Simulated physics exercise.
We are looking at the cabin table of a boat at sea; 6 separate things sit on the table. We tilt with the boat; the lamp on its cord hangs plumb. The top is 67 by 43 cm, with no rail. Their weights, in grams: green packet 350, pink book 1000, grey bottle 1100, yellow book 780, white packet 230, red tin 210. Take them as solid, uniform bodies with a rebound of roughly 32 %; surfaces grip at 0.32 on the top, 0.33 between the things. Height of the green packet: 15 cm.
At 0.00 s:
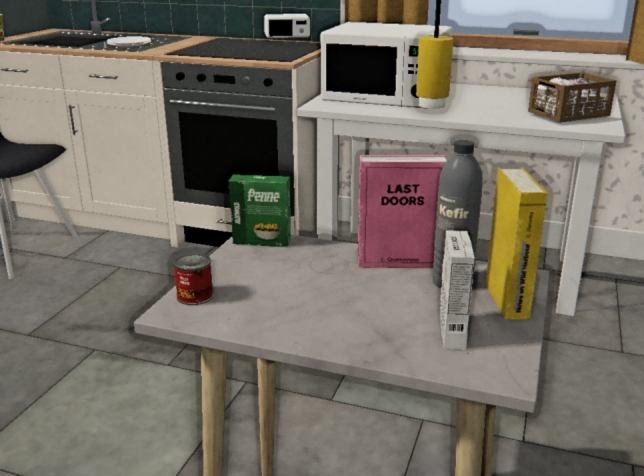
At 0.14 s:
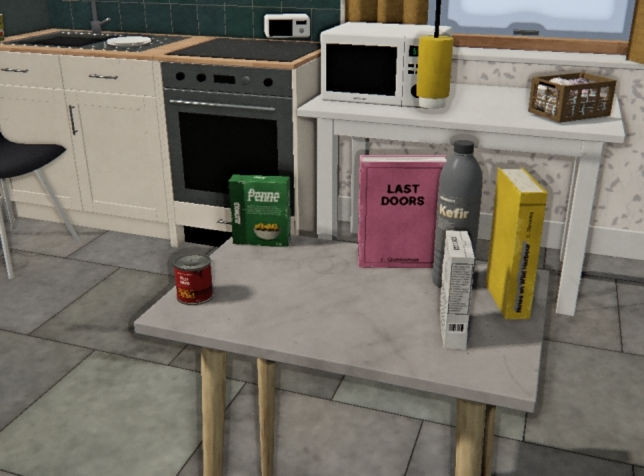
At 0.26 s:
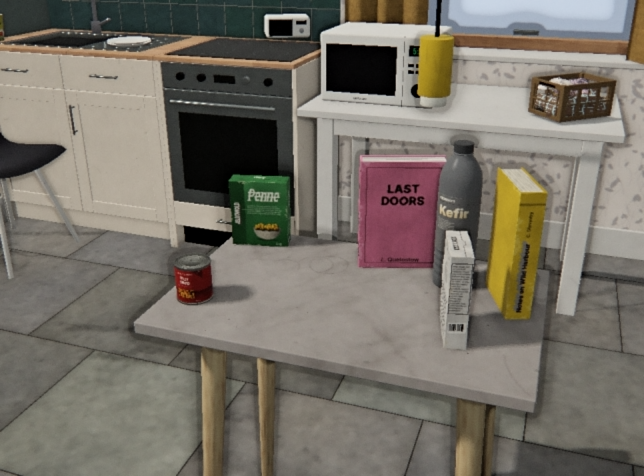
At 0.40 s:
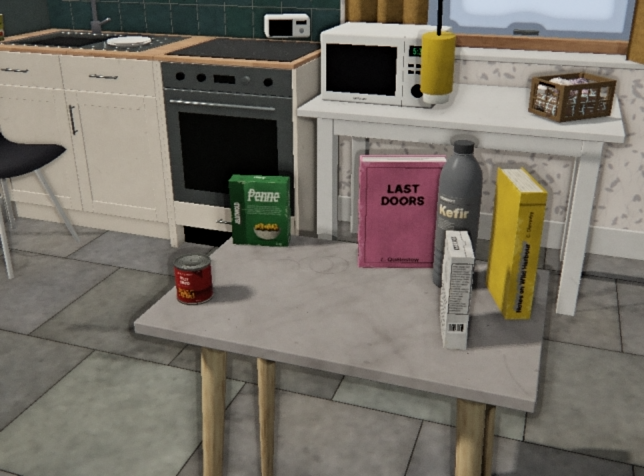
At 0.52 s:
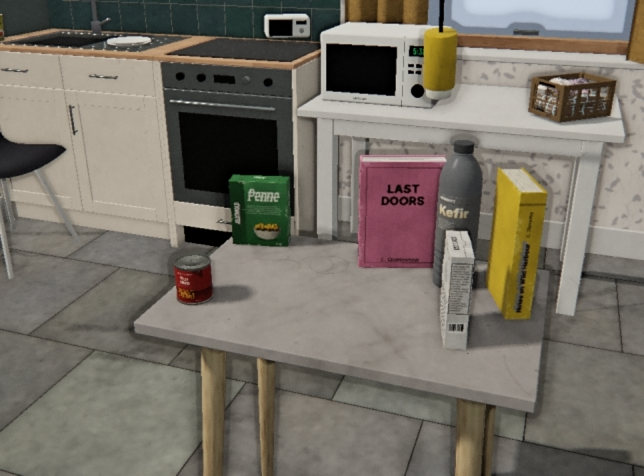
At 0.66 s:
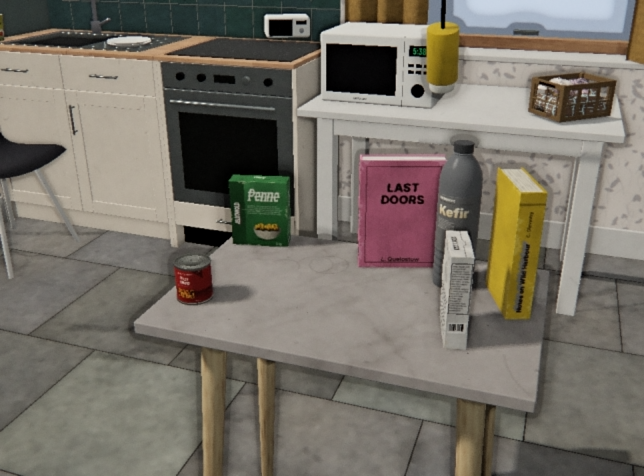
Kitchen with a hanging yellow lamp drifting slightly up and to the right, while six items on the table stay still.
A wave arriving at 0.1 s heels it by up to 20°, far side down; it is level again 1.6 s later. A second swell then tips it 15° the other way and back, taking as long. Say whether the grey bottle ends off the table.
The grey bottle ends on the floor.
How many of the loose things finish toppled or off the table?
That comes to 3.
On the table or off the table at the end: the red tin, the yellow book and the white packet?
The red tin ends on the table; the yellow book is still on the table; the white packet ends on the table.
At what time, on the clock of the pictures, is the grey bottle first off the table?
Near 1.3 s.
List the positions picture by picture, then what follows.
Boat level; grey bottle (458, 215); green packet (261, 211), in the first picture.
Boat level; yellow book (514, 242); white packet (456, 289), in the second picture.
Heel 2°, far side down; red tin (194, 279); green packet (261, 211), in the third picture.
Heel 6°, far side down; pink book (401, 213); yellow book (514, 242), in the fourth picture.
Heel 11°, far side down; white packet (456, 289); red tin (194, 279), in the fifth picture.
Heel 16°, far side down; grey bottle (458, 215); green packet (261, 211), in the sixth picture.
After 1.26 s, heel 12°, far side down; green packet and pink book now off the table; grey bottle 36° off its base near (465, 200); yellow book moved 4 cm.
After 1.56 s, heel 1°, far side down; grey bottle now off the table; yellow book moved 4 cm; white packet moved 4 cm.
In the end (3.8 s), off the table, green packet, pink book and grey bottle; the other 3 under 5 cm from the start.
